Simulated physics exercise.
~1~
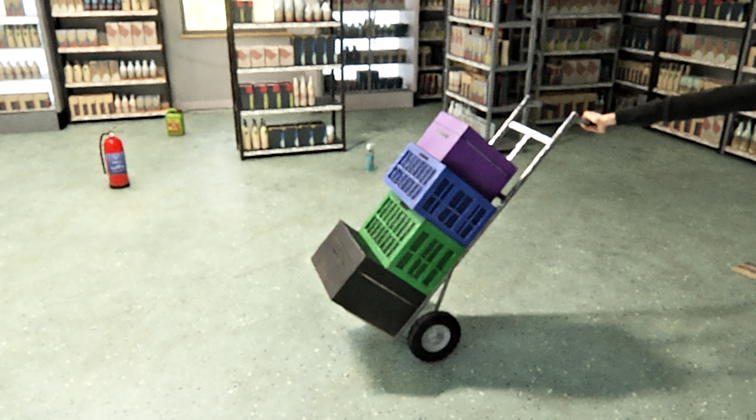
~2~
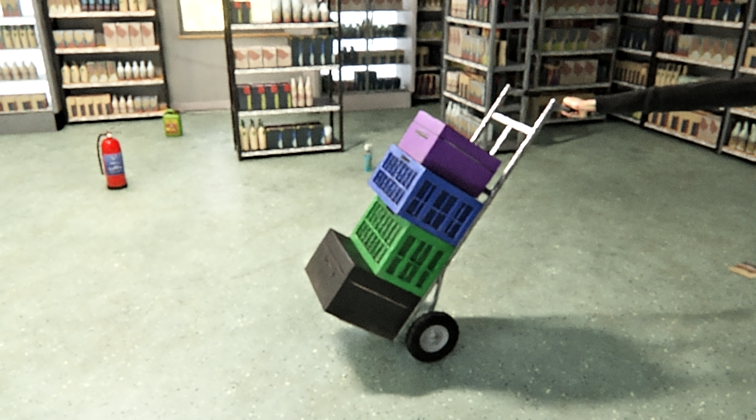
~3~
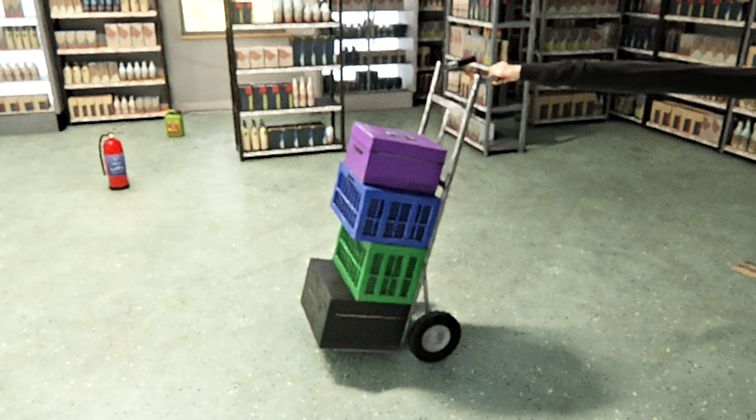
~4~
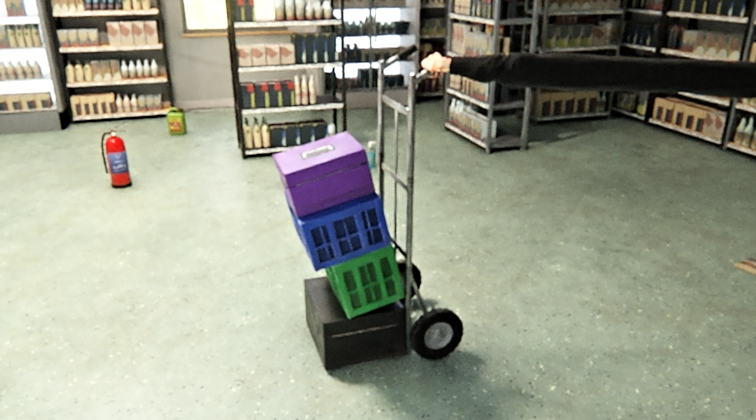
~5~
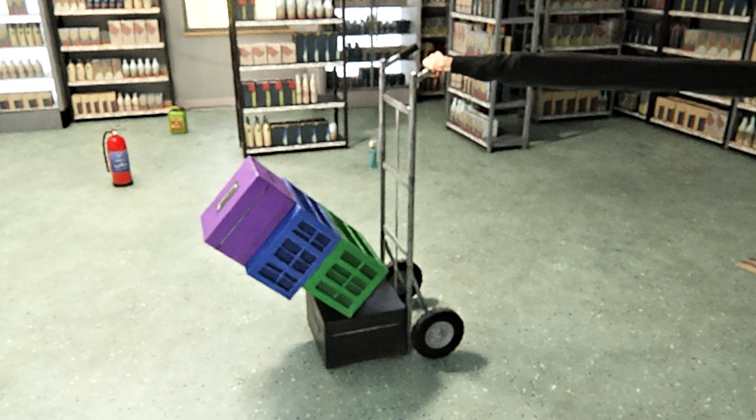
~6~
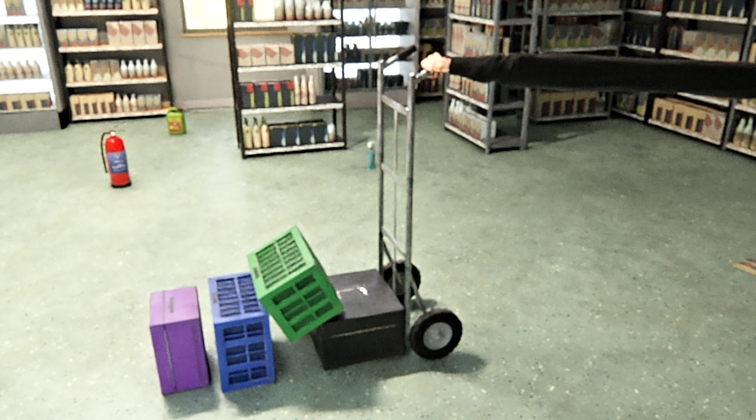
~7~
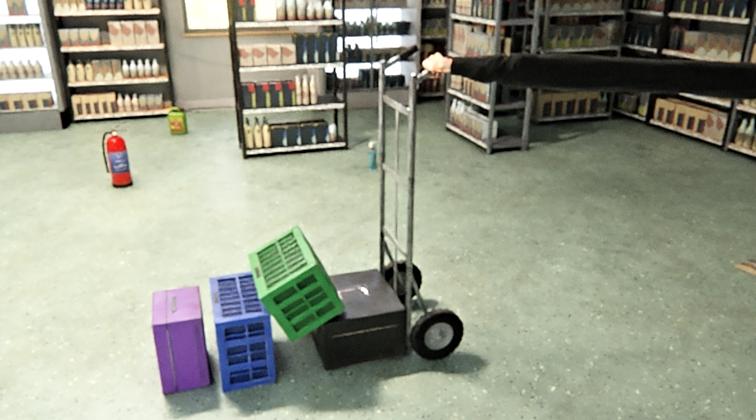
In a shop lined with shelves, a hand tipped a loaded hand truck upright, and the purple toolbox, blue crate and green crate toppled left, the first two landing on the floor and the green one leaning against the black toolbox, still on the truck.
